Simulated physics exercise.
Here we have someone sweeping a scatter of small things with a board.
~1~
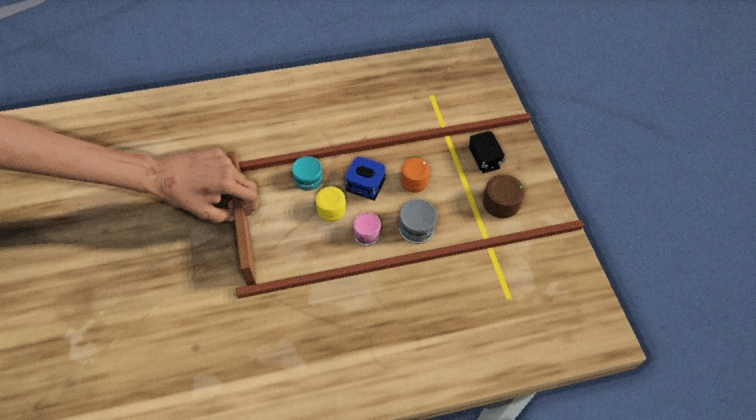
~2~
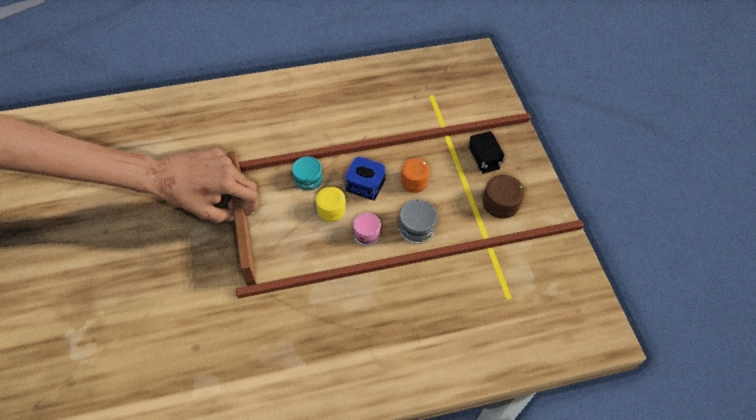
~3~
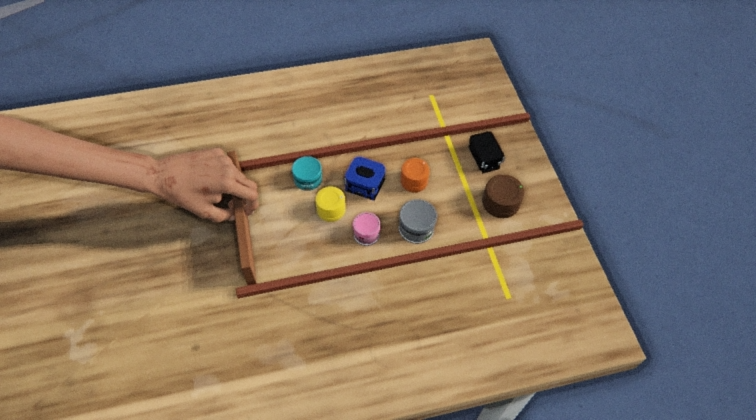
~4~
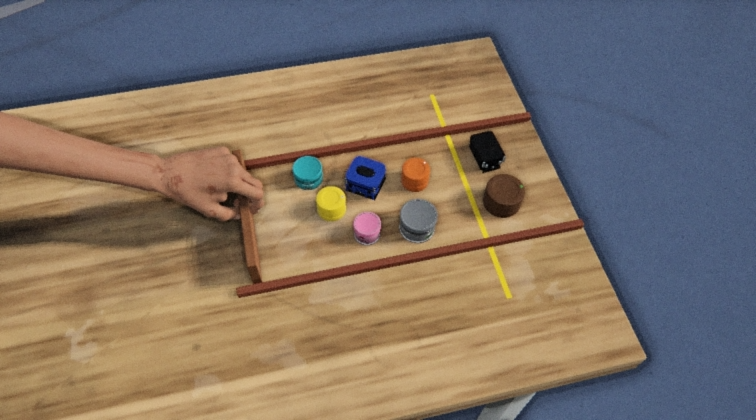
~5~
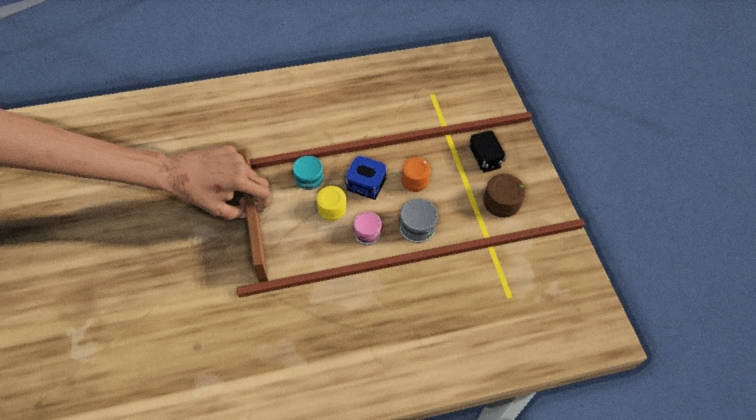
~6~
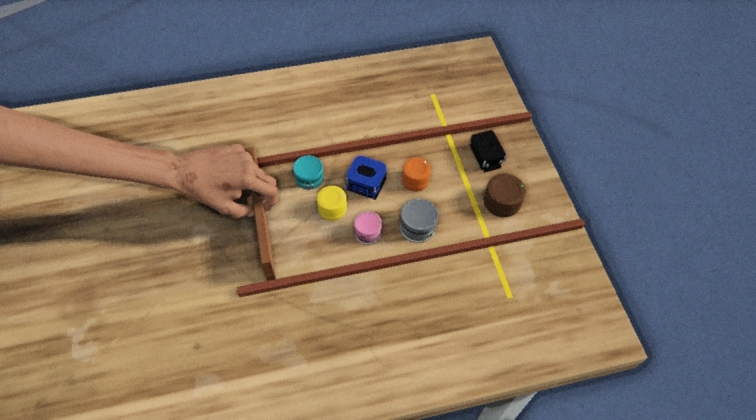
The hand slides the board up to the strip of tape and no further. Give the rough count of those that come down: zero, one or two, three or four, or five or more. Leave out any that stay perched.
As it turns out, the number that fall off is zero.
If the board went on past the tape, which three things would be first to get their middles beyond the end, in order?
The order is the brown lid, then the orange lid, then the black case.
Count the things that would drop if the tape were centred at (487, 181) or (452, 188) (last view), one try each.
In that order 0 and 0.
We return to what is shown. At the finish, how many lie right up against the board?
3 of them.
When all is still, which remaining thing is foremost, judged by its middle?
The brown lid.
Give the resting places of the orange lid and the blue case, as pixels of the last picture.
The orange lid at (522, 167), the blue case at (493, 156).
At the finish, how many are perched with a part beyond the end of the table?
It comes to 0.
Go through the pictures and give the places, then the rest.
In the first picture, black case (486, 152); brown lid (503, 196); orange lid (415, 175); board (241, 217); tape (466, 186).
In the second picture, brown lid (503, 197); board (241, 217).
In the third picture, orange lid (415, 175); pink tin (367, 229).
In the fourth picture, black case (486, 152); yellow lid (331, 204).
In the fifth picture, brown lid (504, 196); grey pot (418, 221).
In the sixth picture, black case (487, 152); brown lid (504, 195); orange lid (416, 175); board (260, 212); tape (467, 185).
Early on, none off yet; black case at rest near (487, 152); brown lid at rest near (504, 195); orange lid at rest near (416, 175).
A while later, none off yet; black case at rest near (487, 152); brown lid at rest near (504, 195); orange lid travelled about its own width near (449, 170).
Further along, none off yet; black case travelled a little near (500, 149); brown lid travelled a little near (515, 193); orange lid travelled well along near (497, 169).
Finally, the number that fall off is zero.
